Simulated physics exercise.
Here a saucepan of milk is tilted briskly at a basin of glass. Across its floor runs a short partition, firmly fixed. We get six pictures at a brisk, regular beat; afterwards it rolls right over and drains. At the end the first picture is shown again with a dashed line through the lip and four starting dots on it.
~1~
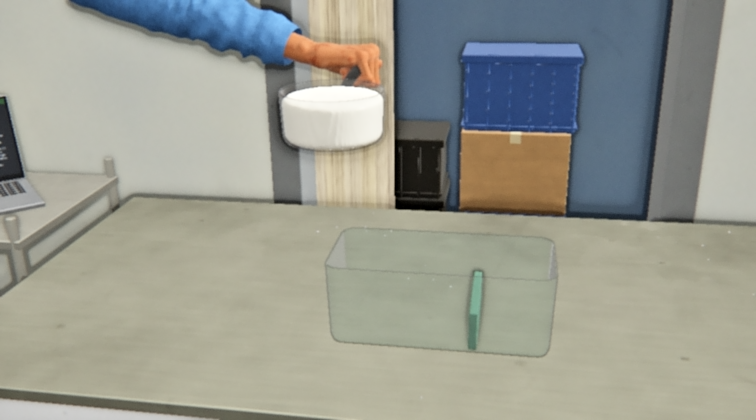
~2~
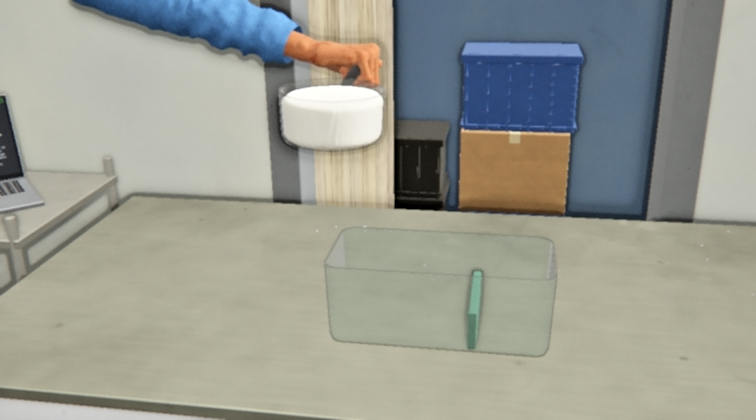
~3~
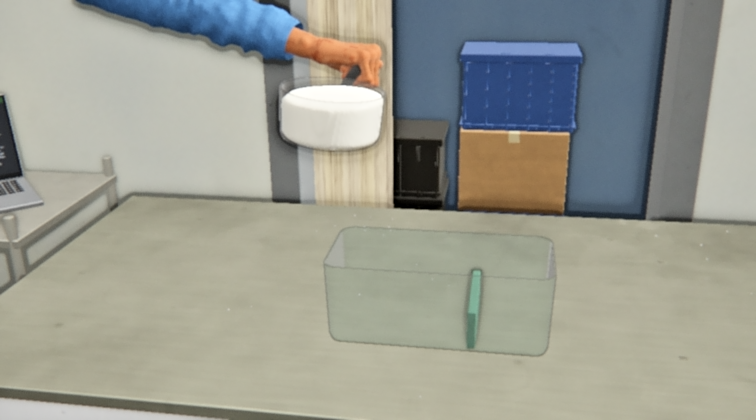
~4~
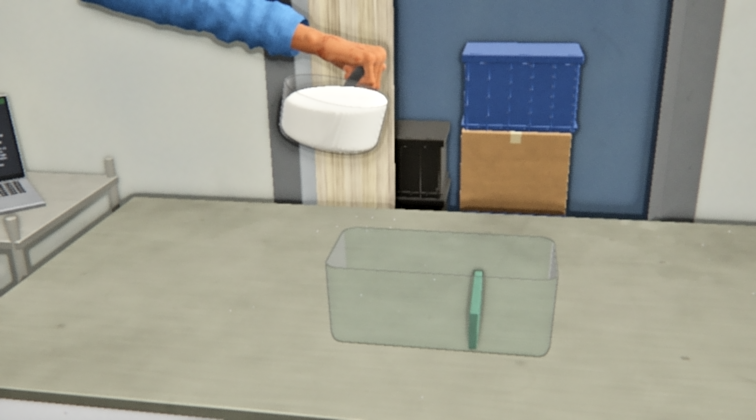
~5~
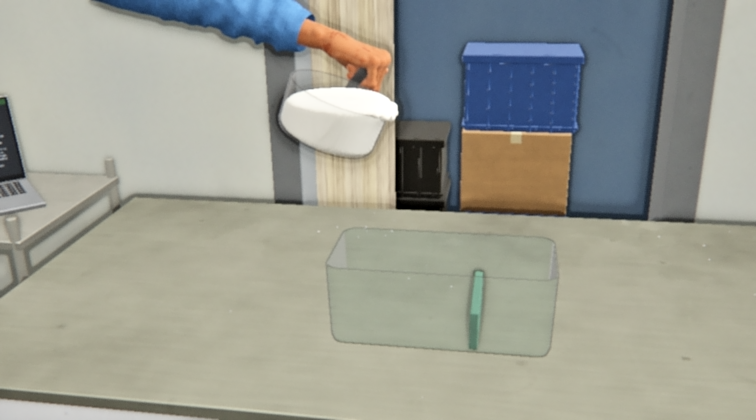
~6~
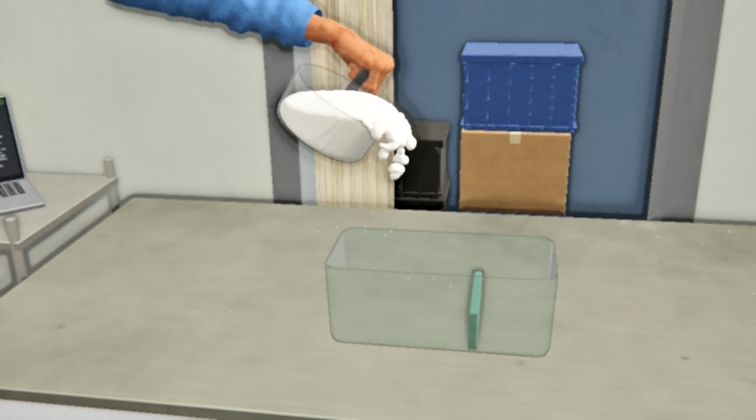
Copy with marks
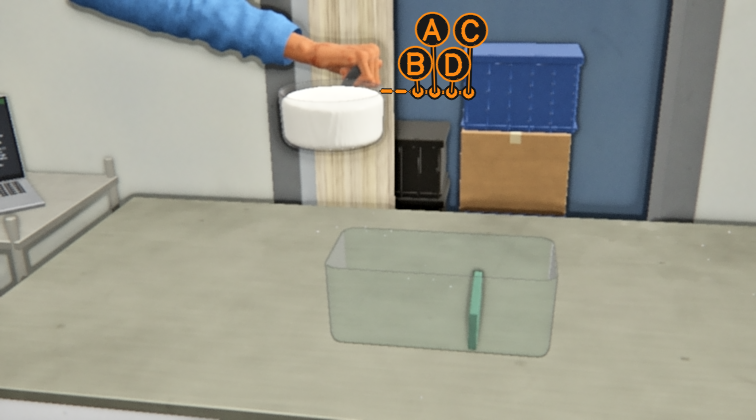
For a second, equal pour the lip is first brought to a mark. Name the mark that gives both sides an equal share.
Use spot B.
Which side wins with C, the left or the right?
The right one.
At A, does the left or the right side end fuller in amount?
More ends on the right.
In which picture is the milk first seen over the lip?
Picture 5.
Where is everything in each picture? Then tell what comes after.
Upright, lip at (382, 90); basin from (331, 338) to (550, 354); top of the wall at (476, 291); nothing has left yet.
Upright, lip at (382, 91); nothing has left yet.
Tipped about 6°, lip at (383, 95); nothing has left yet.
Tipped about 13°, lip at (386, 102); nothing has left yet.
Tipped about 22°, lip at (388, 111); milk is over the lip, down to (391, 117).
Tipped about 33°, lip at (387, 121); milk is over the lip, down to (396, 176).
On the marked copy, A at (434, 92); B at (417, 91); C at (468, 92); D at (451, 92).
If A is chosen, about 32 % ends left of the wall and 67 % right of it.
If B is chosen, about 50 % ends left of the wall and 48 % right of it.
If C is chosen, about 21 % ends left of the wall and 77 % right of it.
If D is chosen, about 23 % ends left of the wall and 76 % right of it.
